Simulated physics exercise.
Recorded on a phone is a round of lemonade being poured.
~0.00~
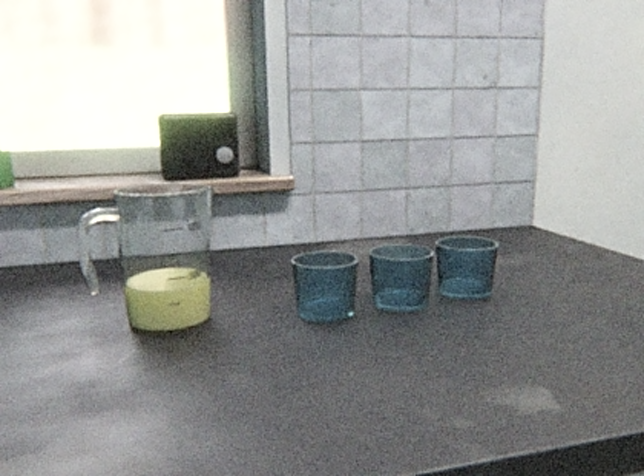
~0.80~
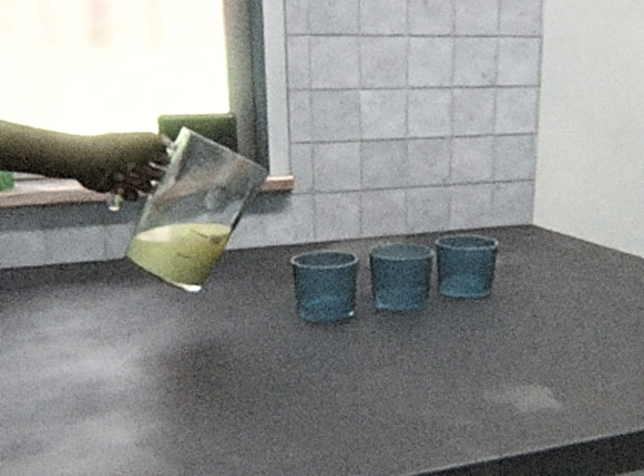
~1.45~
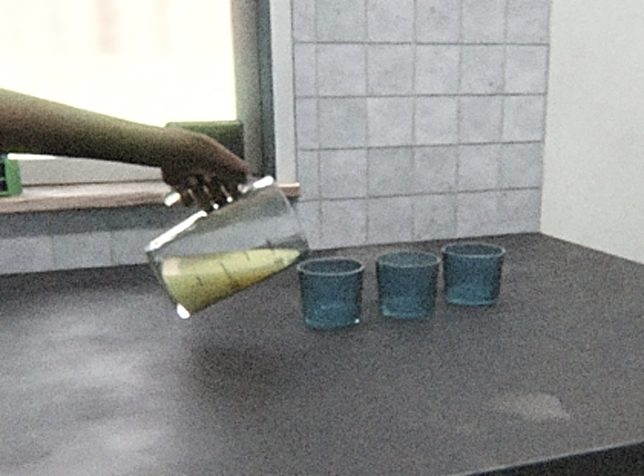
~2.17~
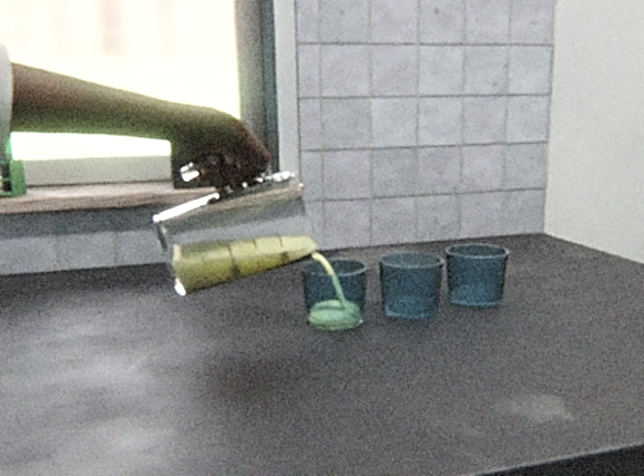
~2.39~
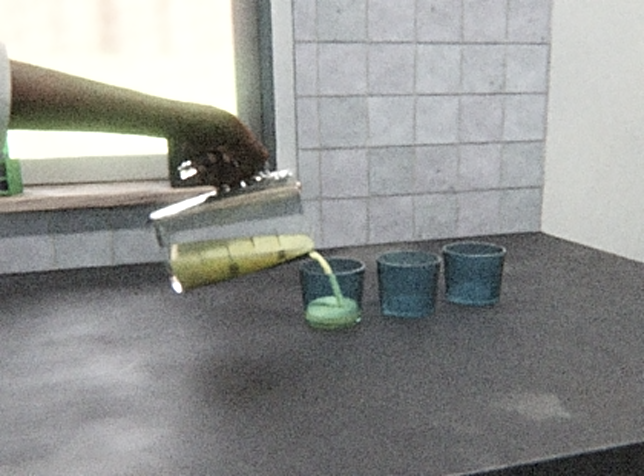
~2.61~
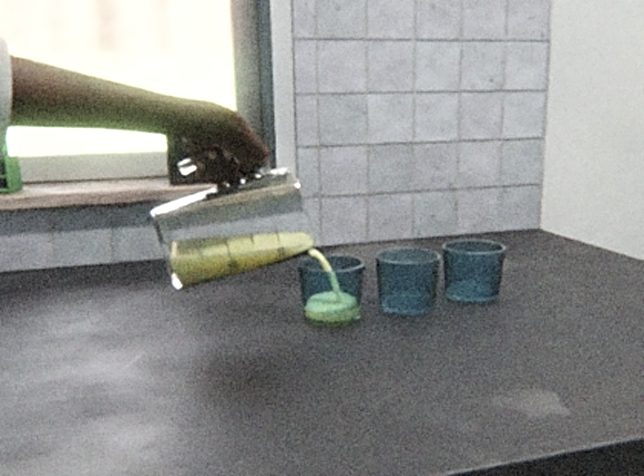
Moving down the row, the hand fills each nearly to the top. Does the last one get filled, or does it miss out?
It is lacking.
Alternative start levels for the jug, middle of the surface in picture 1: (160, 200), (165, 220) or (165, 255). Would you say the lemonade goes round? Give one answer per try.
Going one after another, I'd say it stretches far enough, it stretches far enough and it won't stretch.
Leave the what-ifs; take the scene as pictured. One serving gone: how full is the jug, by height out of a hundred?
Level: Approx. 10 %.
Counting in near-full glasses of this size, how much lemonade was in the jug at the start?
That works out at close to 1.5.
Around 4.6 s, the first is about half full.
Around 11.5 s, the first is done and the jug has about a quarter of its load.
Around 25.3 s, the jug is empty with one filled and the next at about a third of a serving.
